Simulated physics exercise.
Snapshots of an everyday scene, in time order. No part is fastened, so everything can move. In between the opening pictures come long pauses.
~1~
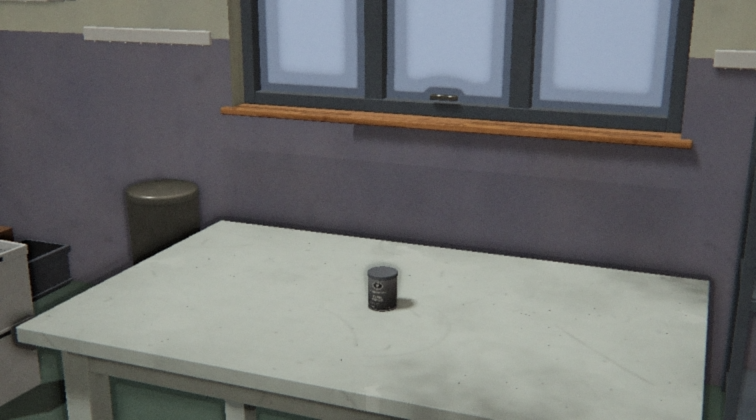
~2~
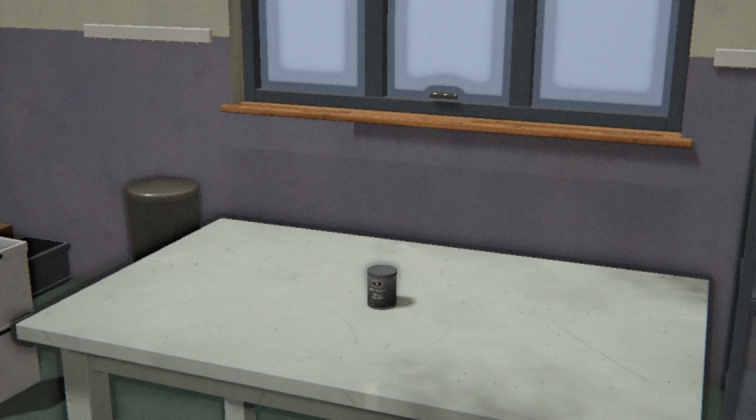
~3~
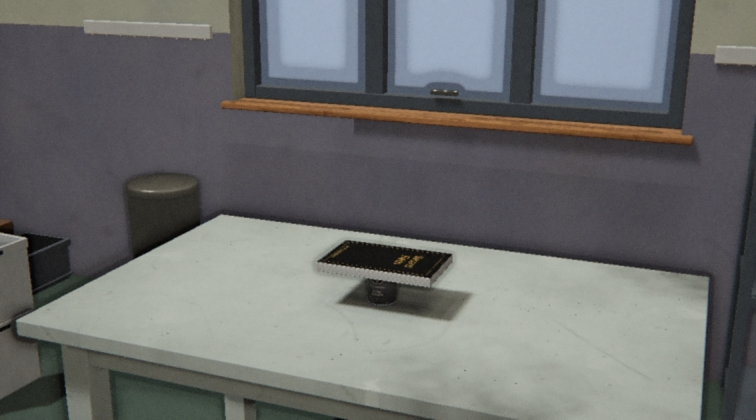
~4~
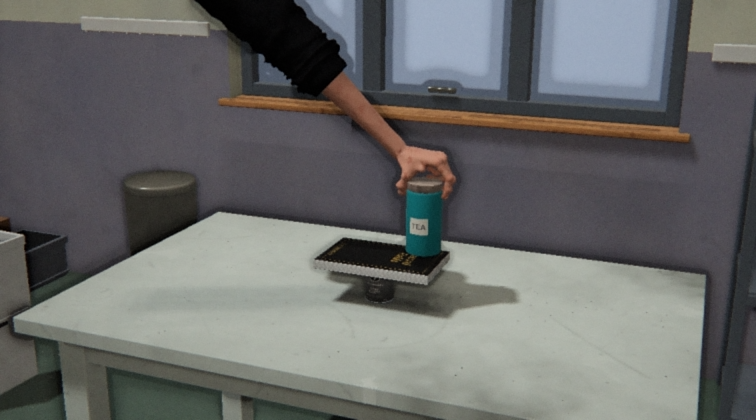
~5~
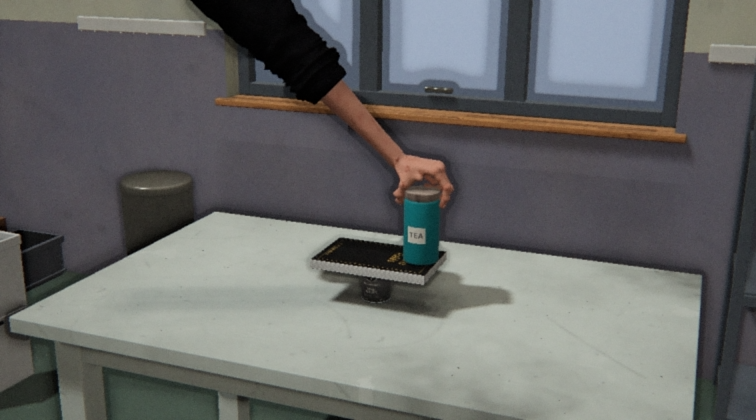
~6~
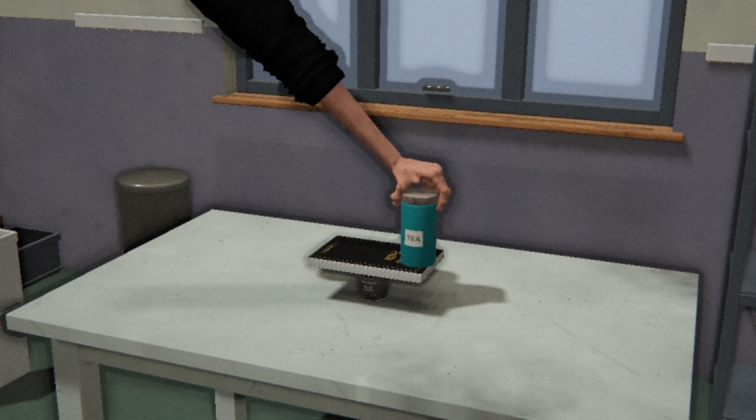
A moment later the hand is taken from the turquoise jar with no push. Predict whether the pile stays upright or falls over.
Prediction: It falls over.
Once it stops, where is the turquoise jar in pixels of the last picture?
It finishes at about (484, 297).
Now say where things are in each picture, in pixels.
In the first picture, the last thing is not in view yet; grey tin (383, 289).
In the second picture, the last thing is not in view yet; grey tin (382, 287).
In the third picture, the last thing is not in view yet.
The fourth picture shows coming down; turquoise jar (424, 216).
The fifth picture shows coming down; turquoise jar (422, 225).
The sixth picture shows in place under the hand; turquoise jar (419, 228); grey tin (373, 279).
Then, 0.30 s later than the last frame, turquoise jar now fallen; black book tilted by 33°.
Then, 0.40 s later than the last frame, black book tilted by 57°.
Then, 0.50 s later than the last frame, black book tilted by 55°.
Then, 0.80 s later than the last frame, black book tilted by 5°.
When it is over, fallen, turquoise jar; moved from the start, black book; grey tin as before. End places, in pixels of the last picture, turquoise jar near (484, 297). The stack comes apart.
